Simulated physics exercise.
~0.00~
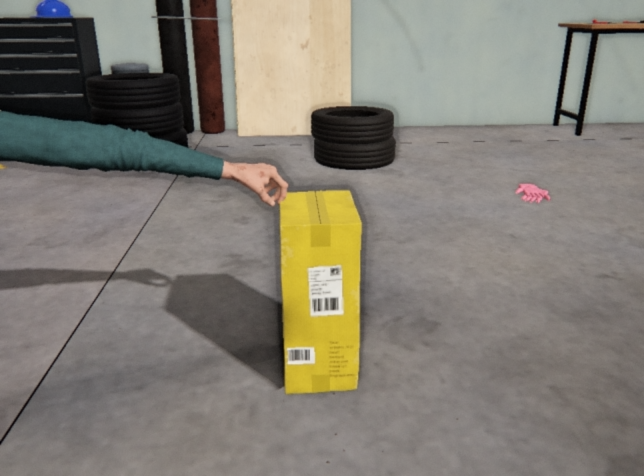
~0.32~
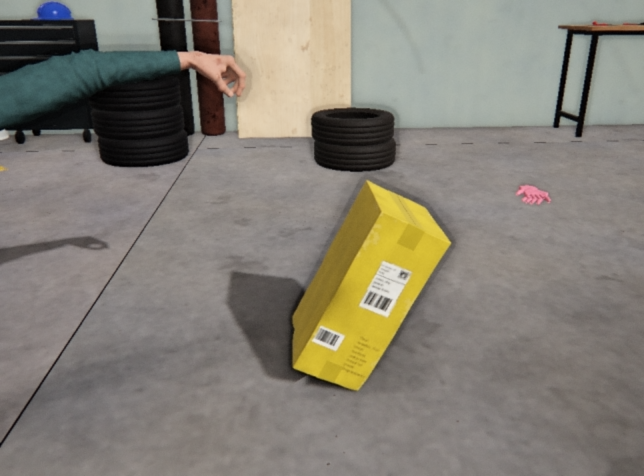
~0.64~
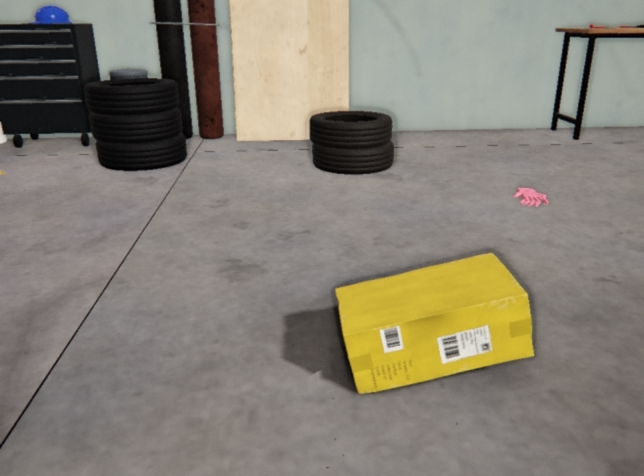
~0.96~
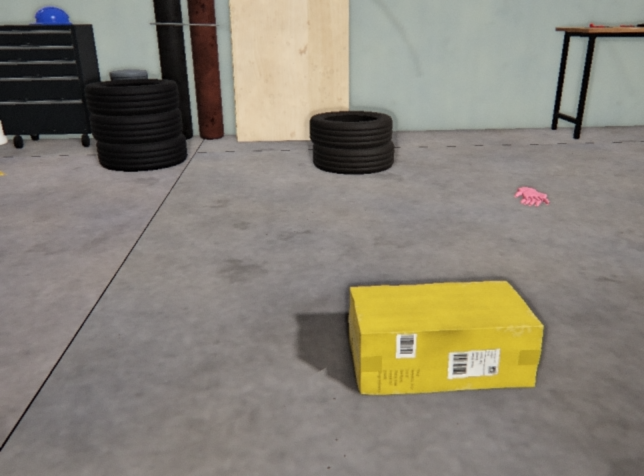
In a garage, a hand tips a tall yellow parcel rightward, and it falls onto its side.
